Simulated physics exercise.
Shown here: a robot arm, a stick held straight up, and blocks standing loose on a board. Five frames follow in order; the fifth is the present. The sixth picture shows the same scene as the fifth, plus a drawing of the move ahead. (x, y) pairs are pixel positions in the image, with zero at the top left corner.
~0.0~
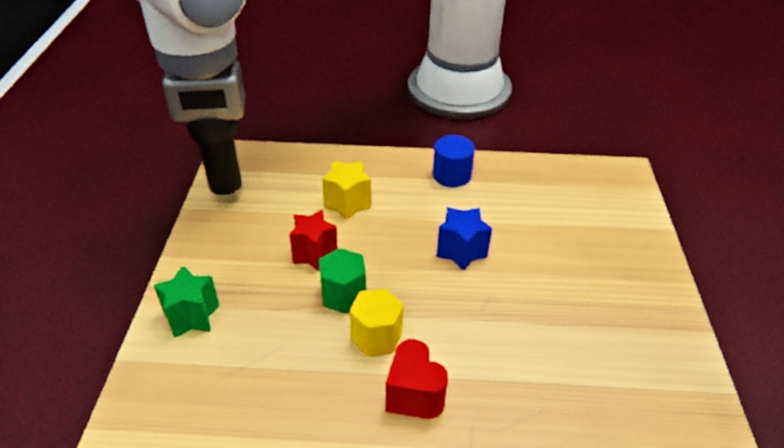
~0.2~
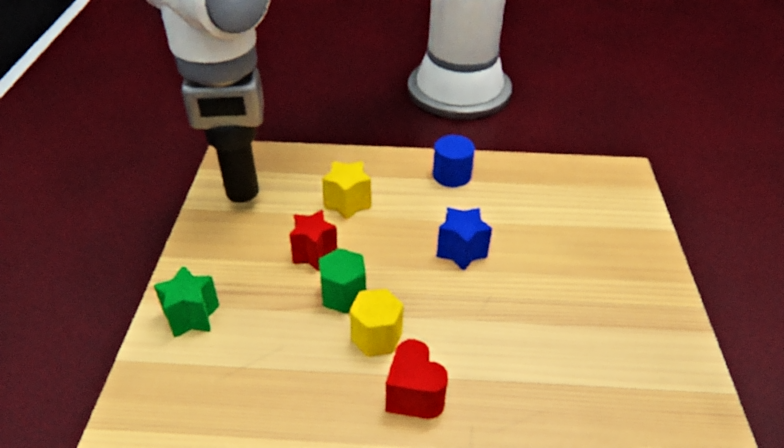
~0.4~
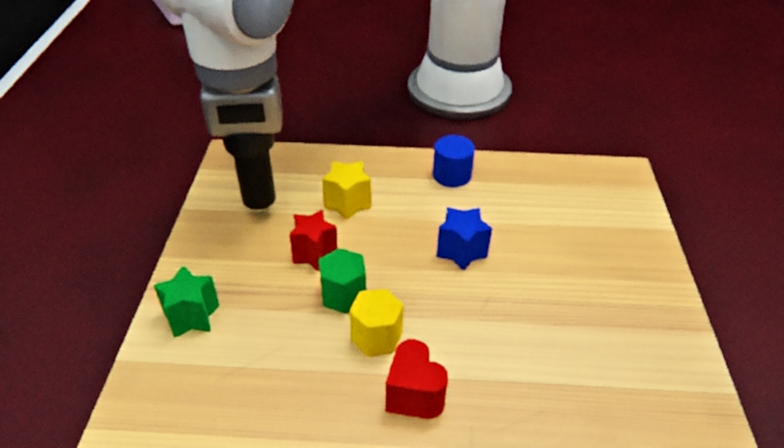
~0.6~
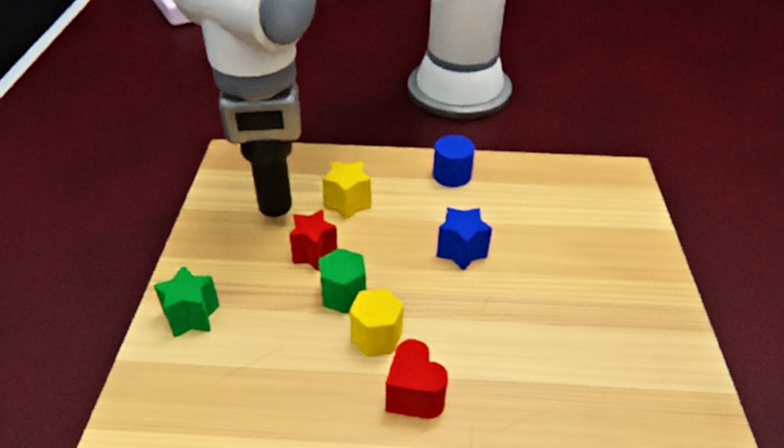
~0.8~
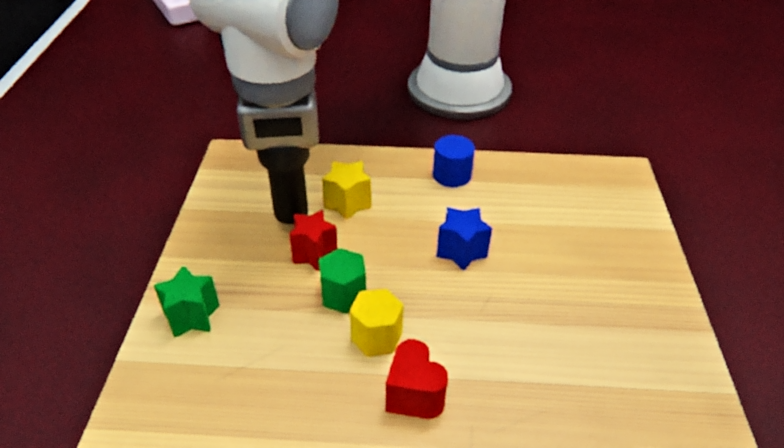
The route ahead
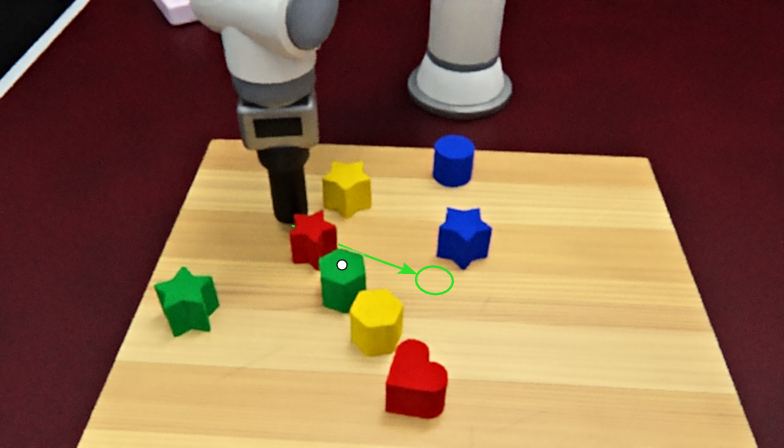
On a pale wooden board against a dark red surface, a robot arm holds a black stick upright near the far left corner, beyond scattered coloured blocks. The arm moves the stick steadily right and slightly nearer, past the yellow star's left side, until its lower end is beside the red star; the blocks stay still.
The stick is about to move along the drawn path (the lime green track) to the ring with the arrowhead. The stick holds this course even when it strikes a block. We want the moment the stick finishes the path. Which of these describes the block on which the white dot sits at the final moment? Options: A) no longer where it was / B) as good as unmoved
Answer: A.
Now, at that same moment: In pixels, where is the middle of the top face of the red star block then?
The top centre is at (331, 240).
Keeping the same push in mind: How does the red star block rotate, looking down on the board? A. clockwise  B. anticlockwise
Letter A.
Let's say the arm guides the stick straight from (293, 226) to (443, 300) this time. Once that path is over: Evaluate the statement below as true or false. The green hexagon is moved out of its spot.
The statement is correct.
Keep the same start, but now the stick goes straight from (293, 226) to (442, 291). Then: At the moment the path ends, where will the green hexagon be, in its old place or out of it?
The result: It moves.
Drawn move, straight from (293, 226) to (434, 280); the dot is on the green hexagon.
On the path given first. One third of the way, stick (336, 231); red star block (323, 237), turned 30° clockwise.
Two thirds of the way, stick (385, 249); red star block (331, 240), turned 60° clockwise; green hexagon (341, 276).
At the end, stick (435, 267); red star block (331, 240), turned 60° clockwise; green hexagon (341, 276); blue star block still.
